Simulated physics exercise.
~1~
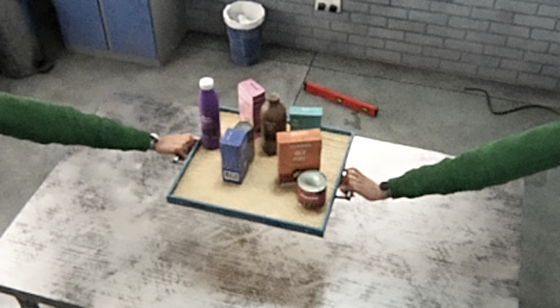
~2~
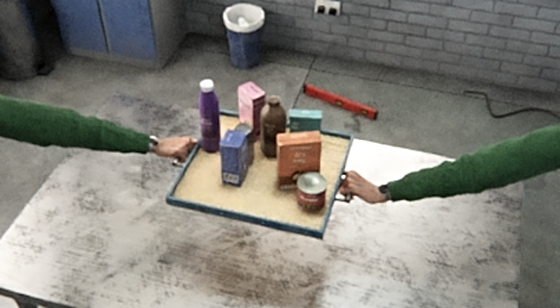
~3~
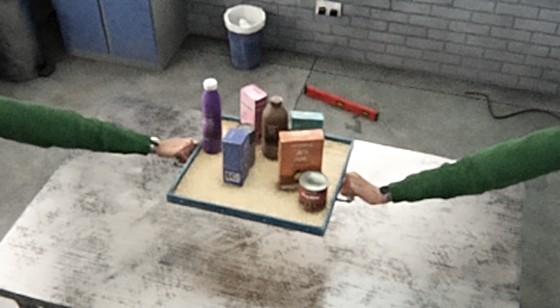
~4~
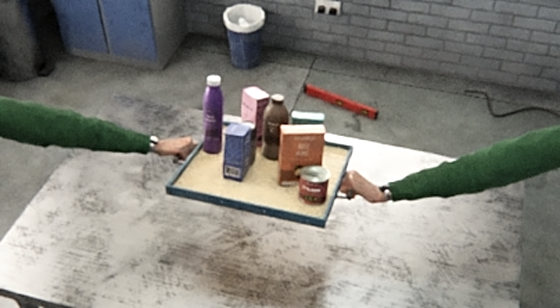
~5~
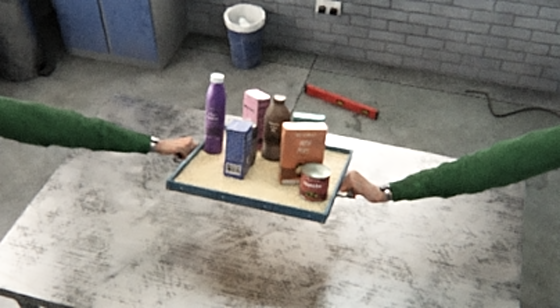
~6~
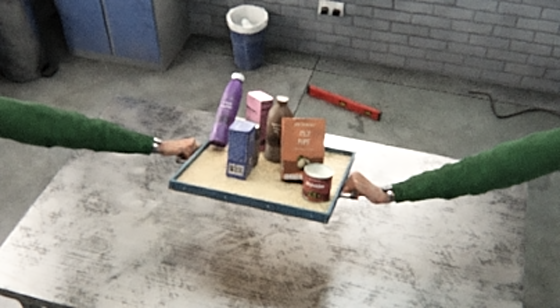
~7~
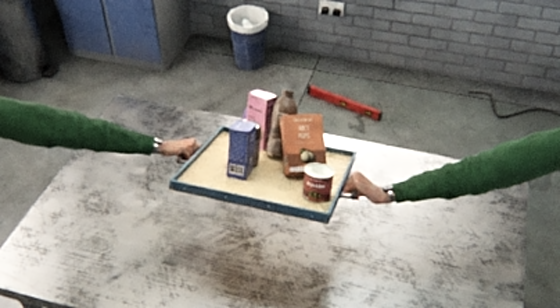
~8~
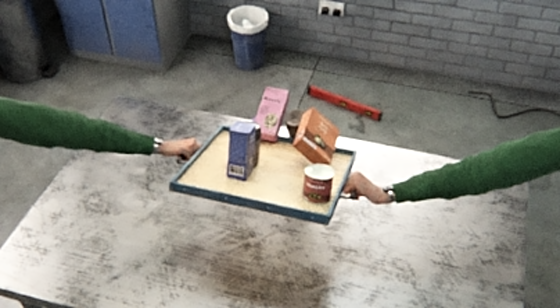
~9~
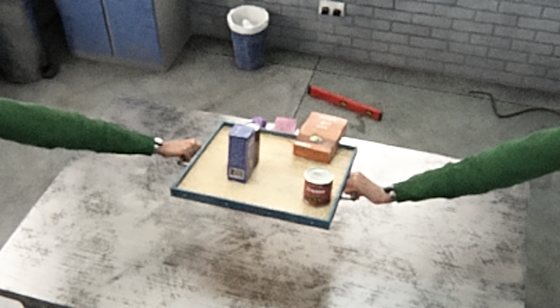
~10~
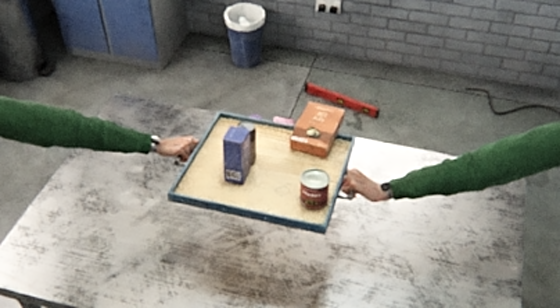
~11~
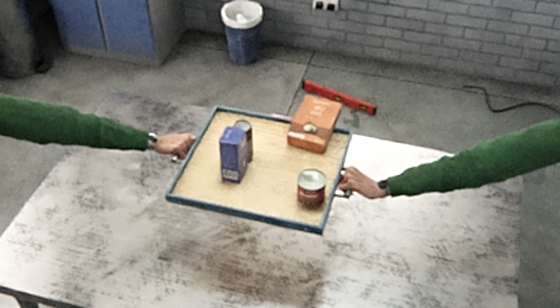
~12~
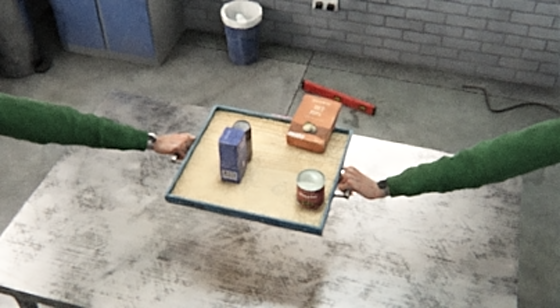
Above a scuffed table in a grey-brick room, two green-sleeved hands tipped a loaded tray away from the viewer, sending both bottles and the pink and turquoise packs off the far edge, then levelled it with the orange packet lying on its side.
